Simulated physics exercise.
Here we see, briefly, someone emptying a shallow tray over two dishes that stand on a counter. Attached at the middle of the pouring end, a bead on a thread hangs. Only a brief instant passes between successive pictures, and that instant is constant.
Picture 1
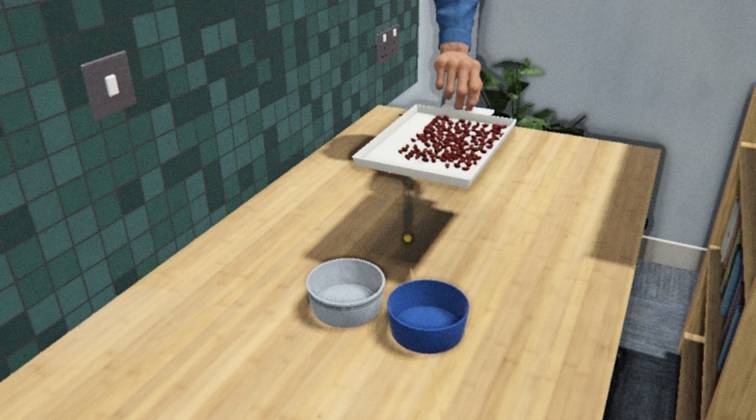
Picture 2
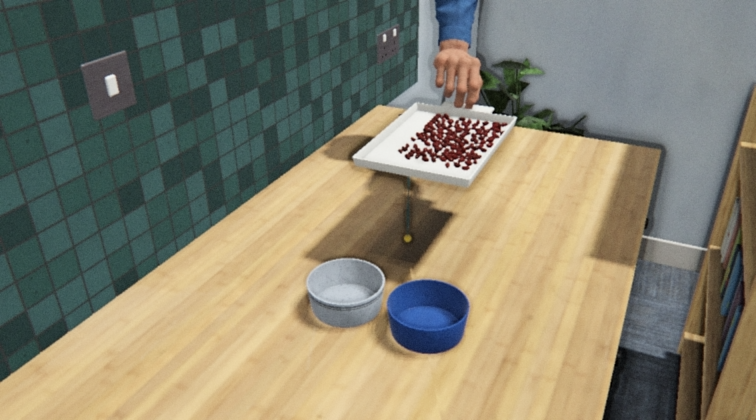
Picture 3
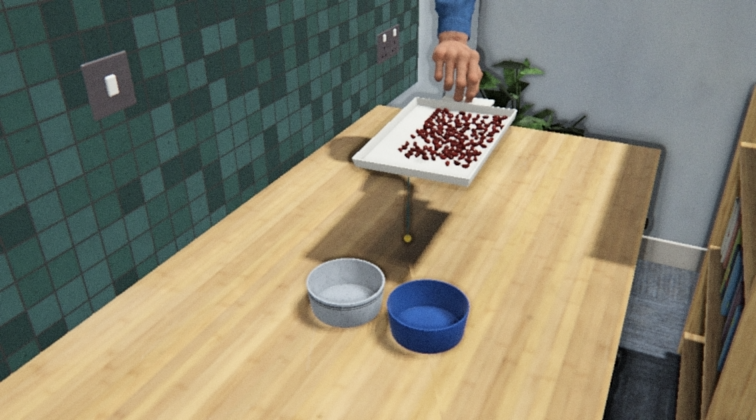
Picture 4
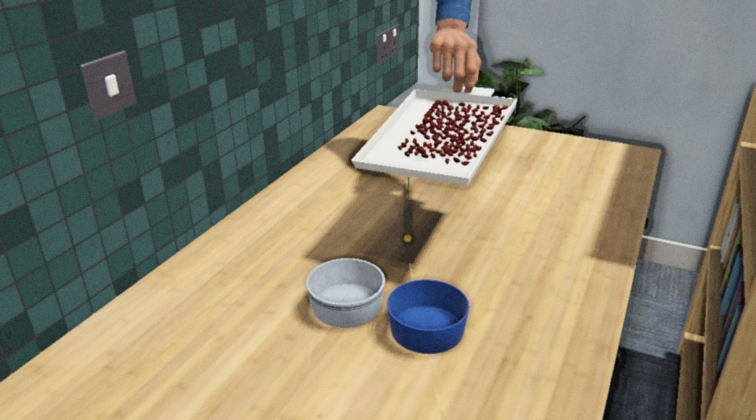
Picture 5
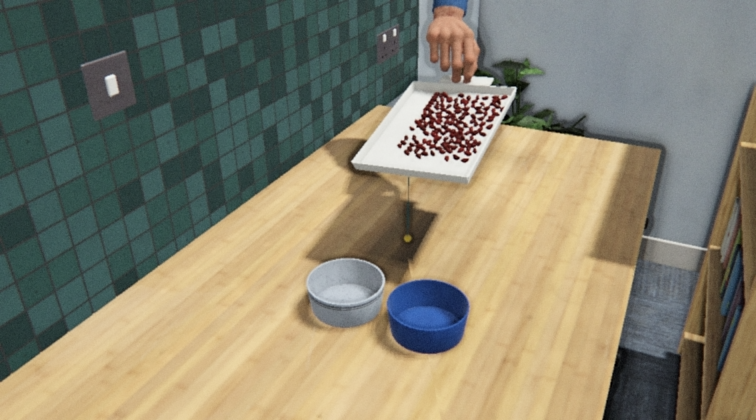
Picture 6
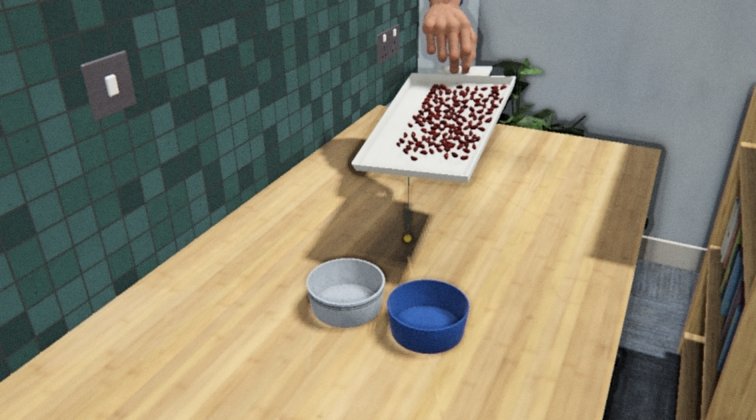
On a wooden counter beside green tiles, a hand slowly raised the far end of a white tray of dark red beans, tilting it toward a grey dish and a blue one, while the beans barely shifted.
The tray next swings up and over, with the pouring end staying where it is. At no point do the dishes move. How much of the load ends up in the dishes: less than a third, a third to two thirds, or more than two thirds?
Less than a third.
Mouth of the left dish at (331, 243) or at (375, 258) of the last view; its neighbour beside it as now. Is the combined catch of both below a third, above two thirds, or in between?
Case one, over two thirds; case two, in the middle band.
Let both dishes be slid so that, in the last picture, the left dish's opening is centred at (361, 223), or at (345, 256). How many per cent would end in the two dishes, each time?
You'd end up with around 30 per cent and then around 60 per cent.
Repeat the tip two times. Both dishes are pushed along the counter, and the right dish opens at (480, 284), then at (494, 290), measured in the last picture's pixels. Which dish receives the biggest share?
Case one: The leftmost one; case two: The leftmost one.
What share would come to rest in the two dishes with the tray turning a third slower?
Roughly 10 percent, give or take.
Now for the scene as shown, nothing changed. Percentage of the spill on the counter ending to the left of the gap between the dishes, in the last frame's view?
That would be roughly 80 per cent.
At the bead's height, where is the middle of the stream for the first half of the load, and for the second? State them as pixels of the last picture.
I'd put it at roughly (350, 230), and after that at roughly (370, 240).
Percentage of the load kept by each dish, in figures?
Left dish: 10; right dish: 0 percent.
Shortly afterwards, tray tipped steeply; the bulk on the tray; a little outside both; a little in the air.
Next, tray tipped past a quarter turn; near two thirds on the tray; only a few in the left dish; near a quarter outside both; a little in the air.
Some moments later, tray tipped past a quarter turn; a little in the left dish; all but a few outside both.
In the end, tray tipped past a quarter turn; none at all in the right dish; a little in the left dish; all but a few outside both.
